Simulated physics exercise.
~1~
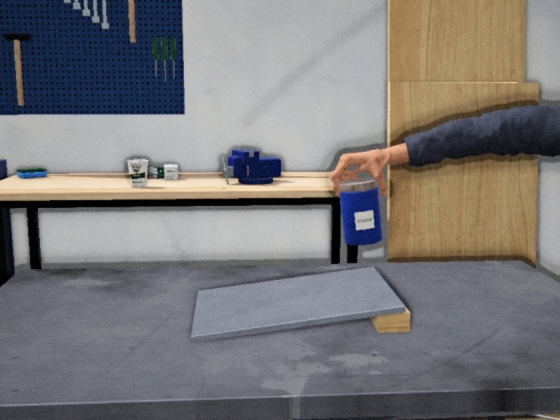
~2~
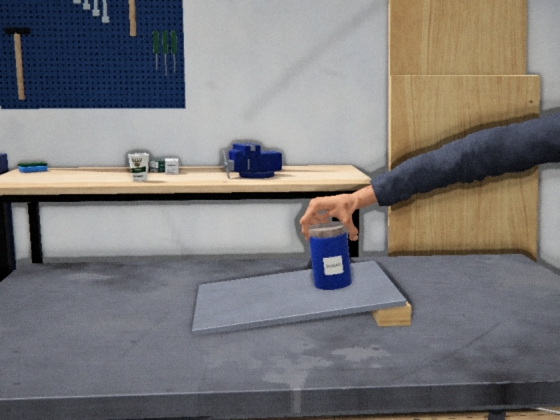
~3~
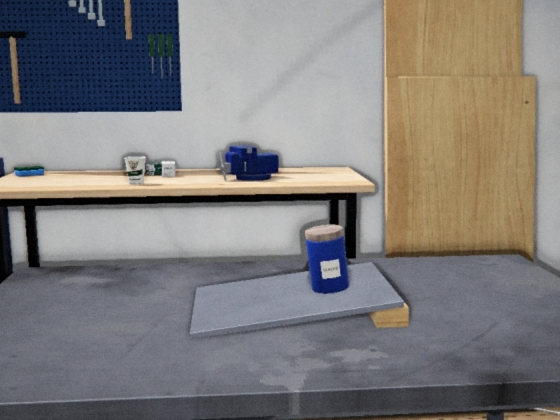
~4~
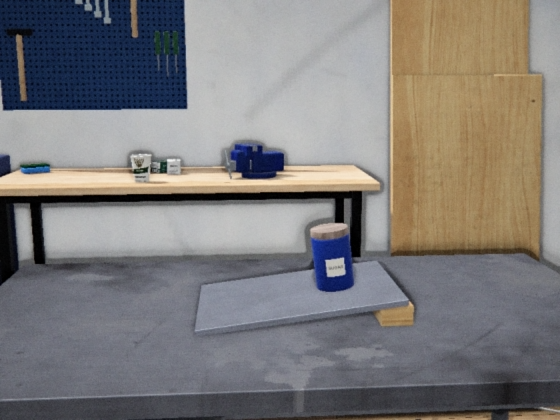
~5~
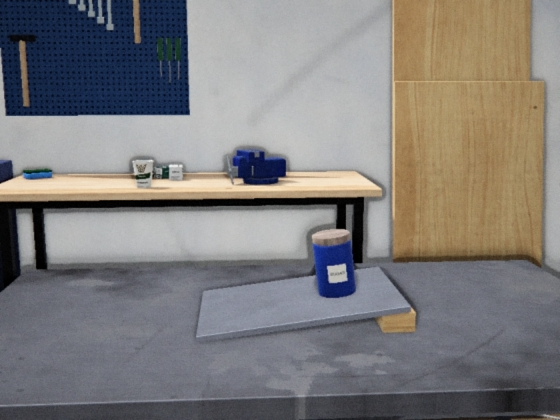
At the start, a hand reaching in from the right holds a blue jar with a pale label above a grey board, which is propped up at its right end by a small wooden block on a grey surface. The hand moves left and down, setting the jar upright near the raised end of the board. It then lets go and withdraws out of view. The jar stays where it was placed on the gentle slope, neither sliding nor tipping, while the view sways slightly. At the end, the jar still rests upright on the unmoved board.
